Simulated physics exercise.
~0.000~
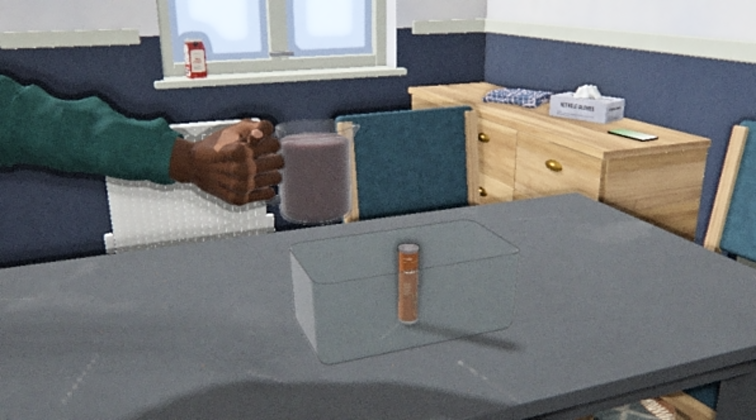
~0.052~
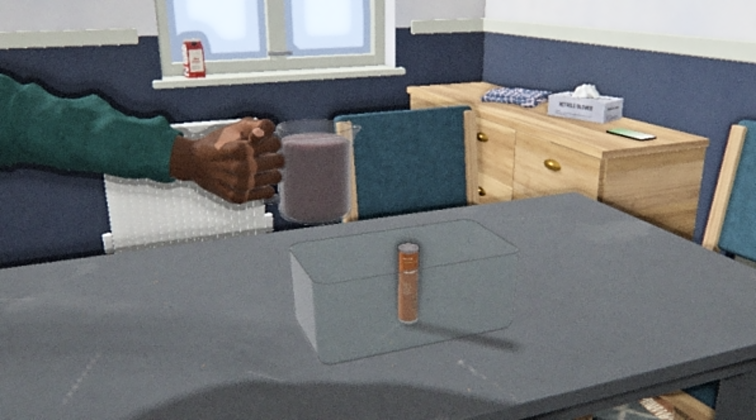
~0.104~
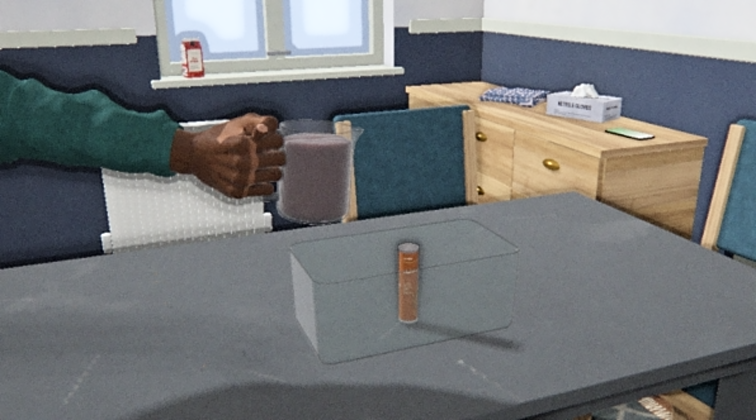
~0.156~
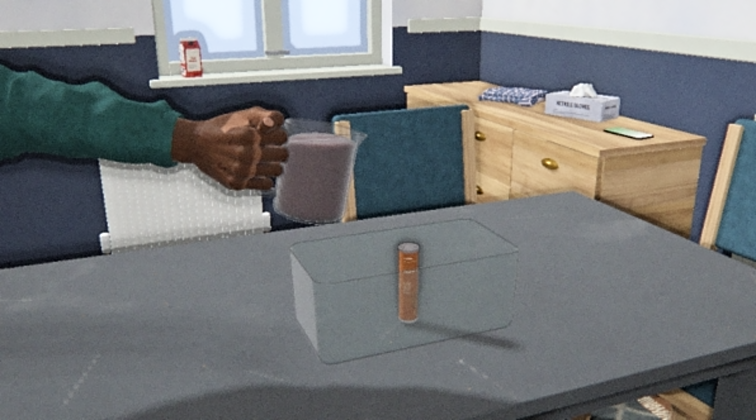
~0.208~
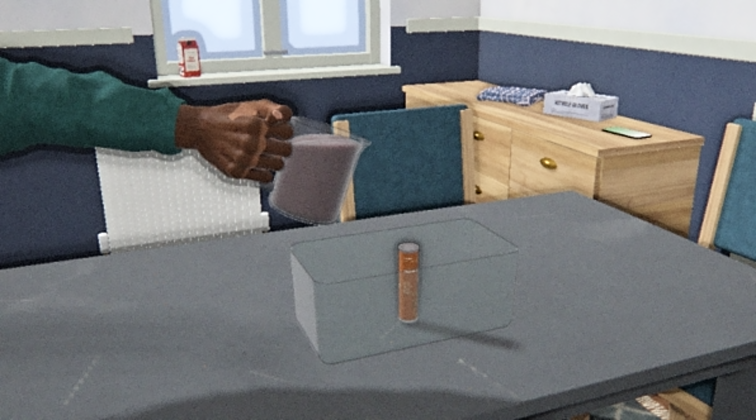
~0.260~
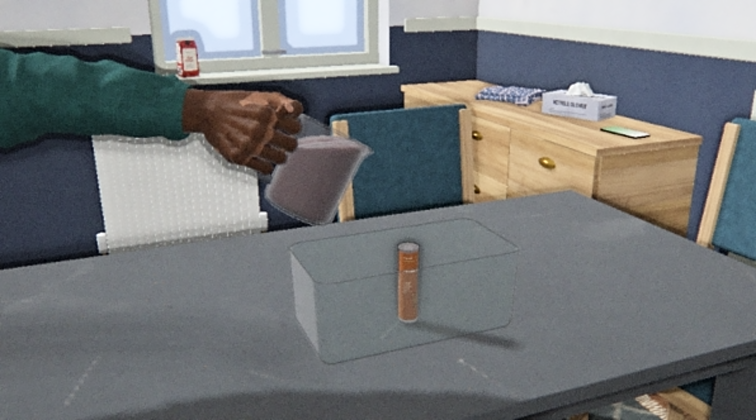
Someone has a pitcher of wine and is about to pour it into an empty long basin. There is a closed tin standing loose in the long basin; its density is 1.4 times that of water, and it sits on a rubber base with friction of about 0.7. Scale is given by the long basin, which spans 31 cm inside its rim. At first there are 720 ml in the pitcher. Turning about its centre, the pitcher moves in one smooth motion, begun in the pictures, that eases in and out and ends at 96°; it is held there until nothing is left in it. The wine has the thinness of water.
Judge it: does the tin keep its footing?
No, it tilts over.
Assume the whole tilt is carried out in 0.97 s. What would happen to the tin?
With that tilt, the tin tips.
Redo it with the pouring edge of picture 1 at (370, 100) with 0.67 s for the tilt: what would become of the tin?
After that, the tin stays vertical.
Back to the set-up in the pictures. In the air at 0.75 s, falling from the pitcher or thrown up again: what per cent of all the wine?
About 18 per cent.
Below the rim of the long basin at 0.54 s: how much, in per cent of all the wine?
About 10 per cent.
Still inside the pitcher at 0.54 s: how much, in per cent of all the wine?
70 %.
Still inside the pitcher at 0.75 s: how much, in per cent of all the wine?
Around 28 in a hundred is still there.
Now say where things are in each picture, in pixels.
In the first frame, tilt 0°; pouring edge (359, 124); surface from (279, 142) to (347, 136); the long basin's rim runs from (300, 265) to (496, 235); the tin's top is at (409, 251).
In the second frame, tilt 1°; pouring edge (360, 125); surface from (279, 142) to (347, 137).
In the third frame, tilt 5°; pouring edge (363, 128); surface from (281, 142) to (350, 138).
In the fourth frame, tilt 11°; pouring edge (366, 134); surface from (285, 143) to (354, 139).
In the fifth frame, tilt 19°; pouring edge (370, 141); surface from (285, 151) to (359, 140).
In the sixth frame, tilt 29°; pouring edge (373, 151); surface from (280, 164) to (366, 143).
After 0.54 s the tilt is 84° and 69 per cent is still to pour; the tin stands where it began.
After 0.75 s the tilt is 96° and 29 per cent is still to pour; the tin stands where it began.
After 0.96 s the tilt is 96° and 10 per cent is still to pour; the tin lies on its side.
After 1.20 s the tilt is 96° and 4 per cent is still to pour; the tin lies on its side.
In the end the tin lies on its side.
